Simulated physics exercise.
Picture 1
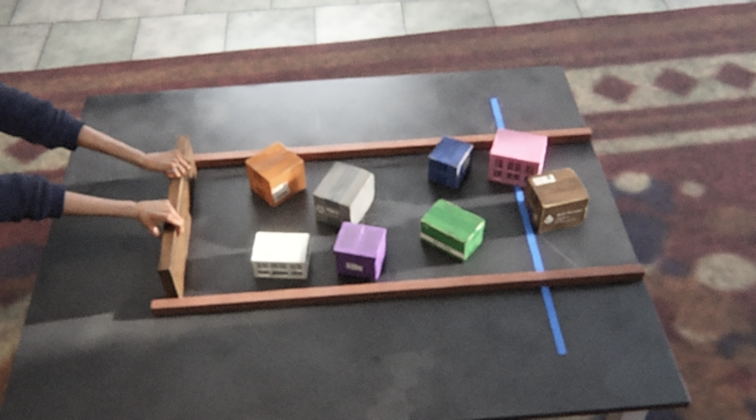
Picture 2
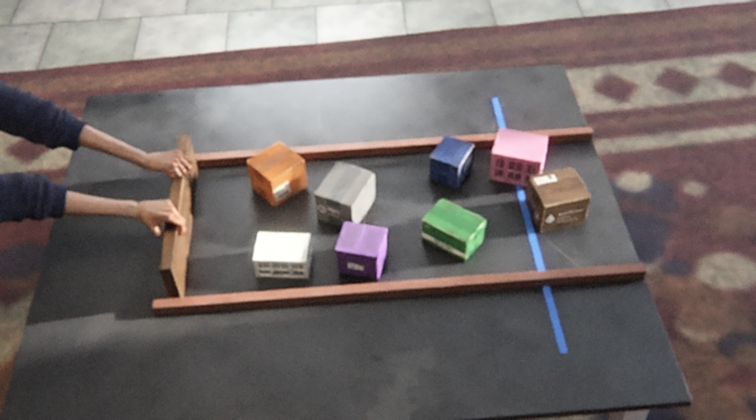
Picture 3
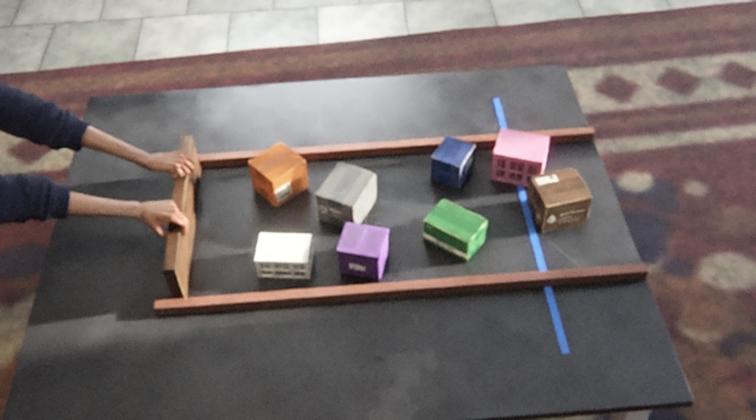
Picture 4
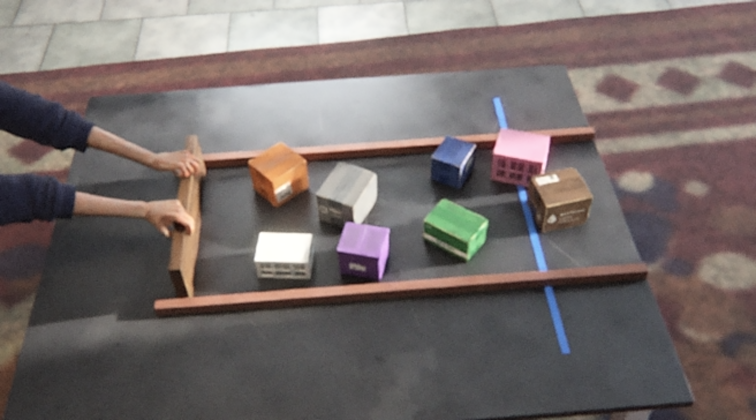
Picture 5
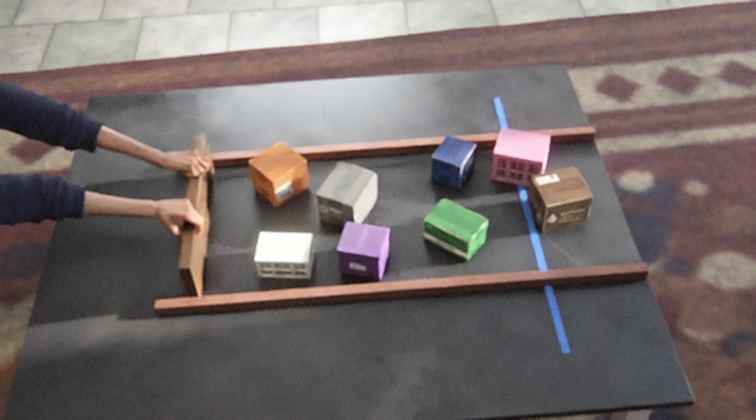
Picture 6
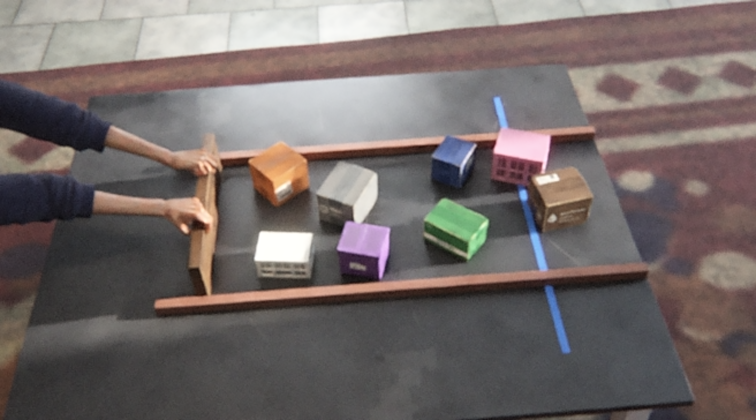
A wooden plank, held upright by two hands at the left, slides slowly a short way right between two wooden rails on a dark tabletop. It draws nearer the orange and white blocks, while all eight coloured blocks, including the pink and brown ones by the blue tape, stay essentially still.
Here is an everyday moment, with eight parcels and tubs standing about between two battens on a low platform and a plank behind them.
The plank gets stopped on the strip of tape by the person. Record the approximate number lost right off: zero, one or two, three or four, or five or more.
Number lost: One or two.
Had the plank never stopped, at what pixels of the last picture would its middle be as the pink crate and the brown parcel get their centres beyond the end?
First near (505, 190), second near (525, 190).
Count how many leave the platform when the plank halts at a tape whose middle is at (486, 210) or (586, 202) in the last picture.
It would be 0 and 5.
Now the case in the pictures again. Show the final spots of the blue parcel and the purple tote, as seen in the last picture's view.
The first sits around (579, 156), while the other sits around (617, 245).
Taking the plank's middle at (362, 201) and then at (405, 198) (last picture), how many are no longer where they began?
First 5 and then 6.
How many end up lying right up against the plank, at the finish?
That would be 3 of them.
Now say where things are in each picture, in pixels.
The first picture shows brown parcel (555, 200); pink crate (517, 159); blue parcel (450, 162); plank (179, 215); tape (523, 208).
The second picture shows pink crate (518, 158); orange parcel (278, 174).
The third picture shows blue parcel (453, 162); green box (455, 230).
The fourth picture shows brown parcel (558, 200); white crate (285, 256).
The fifth picture shows pink crate (520, 158); grey box (348, 196).
The sixth picture shows brown parcel (559, 199); pink crate (520, 158); blue parcel (453, 161); plank (206, 213); tape (526, 207).
Early on, none off yet; brown parcel at rest near (559, 199); pink crate at rest near (520, 158); blue parcel at rest near (453, 161).
A while later, none off yet; brown parcel at rest near (559, 199); pink crate travelled a little near (530, 158); blue parcel travelled about its own width near (488, 165).
Finally, the number that fall off is one or two; lost, pink crate and brown parcel.
